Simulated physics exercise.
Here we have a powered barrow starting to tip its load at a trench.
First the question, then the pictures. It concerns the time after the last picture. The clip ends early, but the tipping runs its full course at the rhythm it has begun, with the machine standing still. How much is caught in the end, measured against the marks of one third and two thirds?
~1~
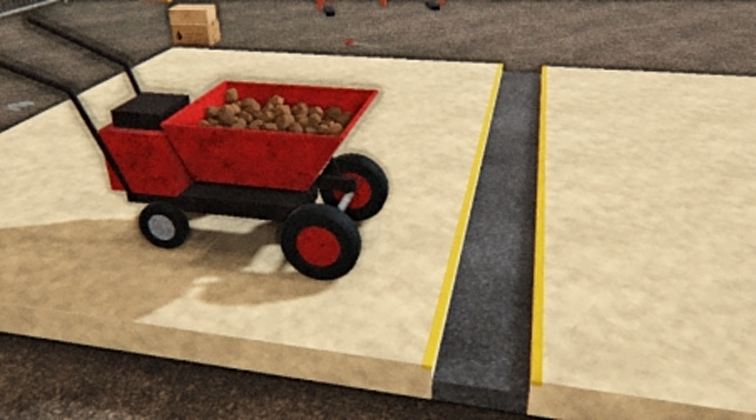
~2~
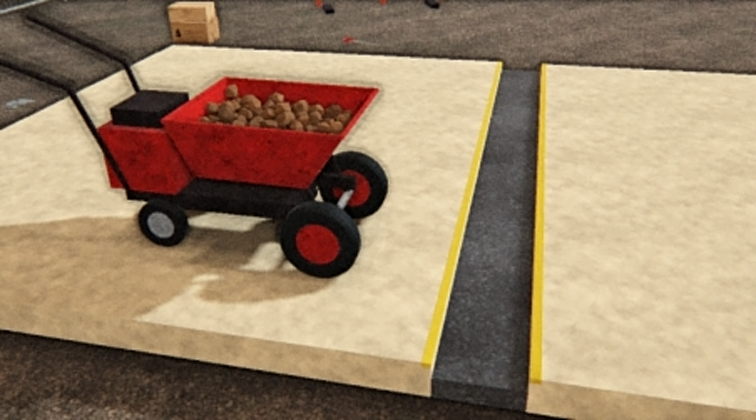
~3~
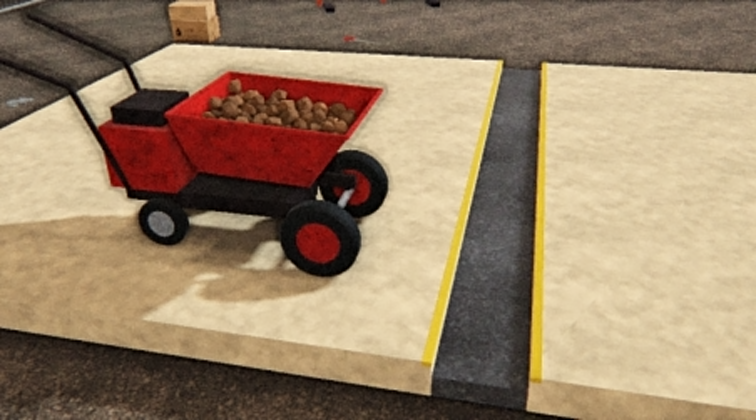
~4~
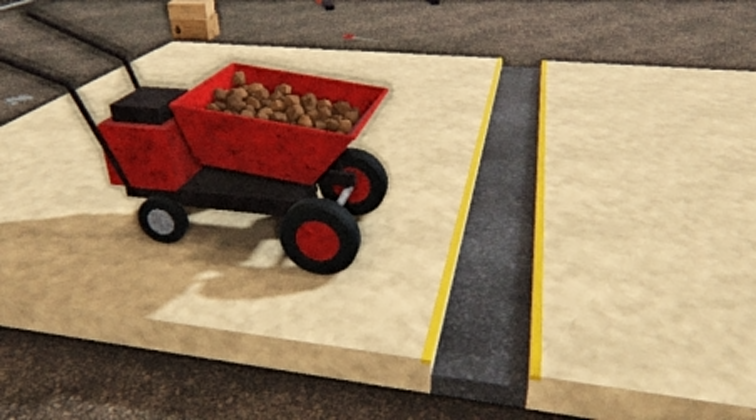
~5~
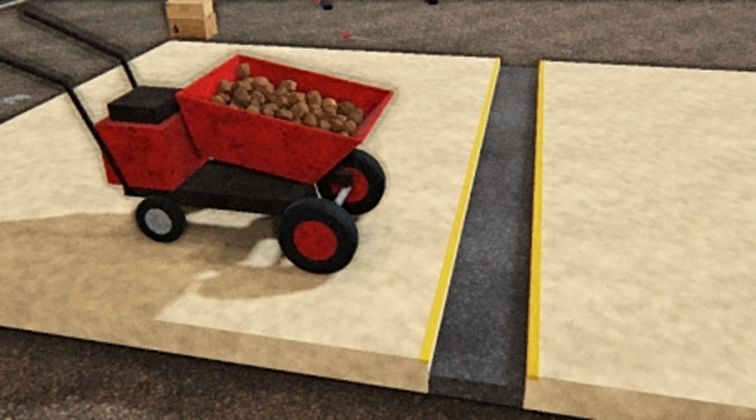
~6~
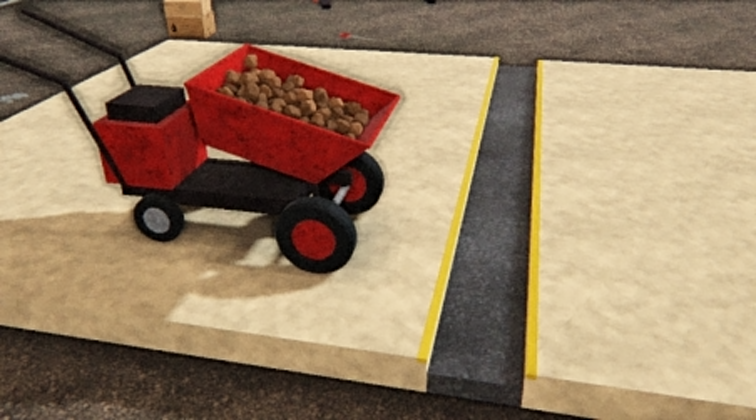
Over two thirds is caught.
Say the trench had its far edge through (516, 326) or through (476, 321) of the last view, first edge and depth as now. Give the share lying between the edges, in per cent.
The first case gives close to 70 per cent and the second close to 30 per cent.
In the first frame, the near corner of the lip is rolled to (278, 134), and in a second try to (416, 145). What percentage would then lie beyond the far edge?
About 0 percent at the first place and about 60 percent at the second.
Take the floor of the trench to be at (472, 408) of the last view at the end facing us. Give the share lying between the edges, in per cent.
100 %.
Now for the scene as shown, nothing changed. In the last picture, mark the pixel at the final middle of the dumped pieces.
The centre settles at about (487, 253).
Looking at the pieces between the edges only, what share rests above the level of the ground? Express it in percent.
I'd estimate around 50 %.
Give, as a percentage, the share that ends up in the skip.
0 per cent or so.
Shortly afterwards, skip tipped steeply; the whole lot in the skip.
Next, skip tipped right over; the bulk in the skip; only a few short of the trench; a little in or heaped over the trench; a little falling.
Some moments later, skip tipped right over; a little in the skip; a little short of the trench; the bulk in or heaped over the trench; a little beyond it.
In the end, skip tipped right over; only a few in the skip; a little short of the trench; the bulk in or heaped over the trench; a little beyond it.
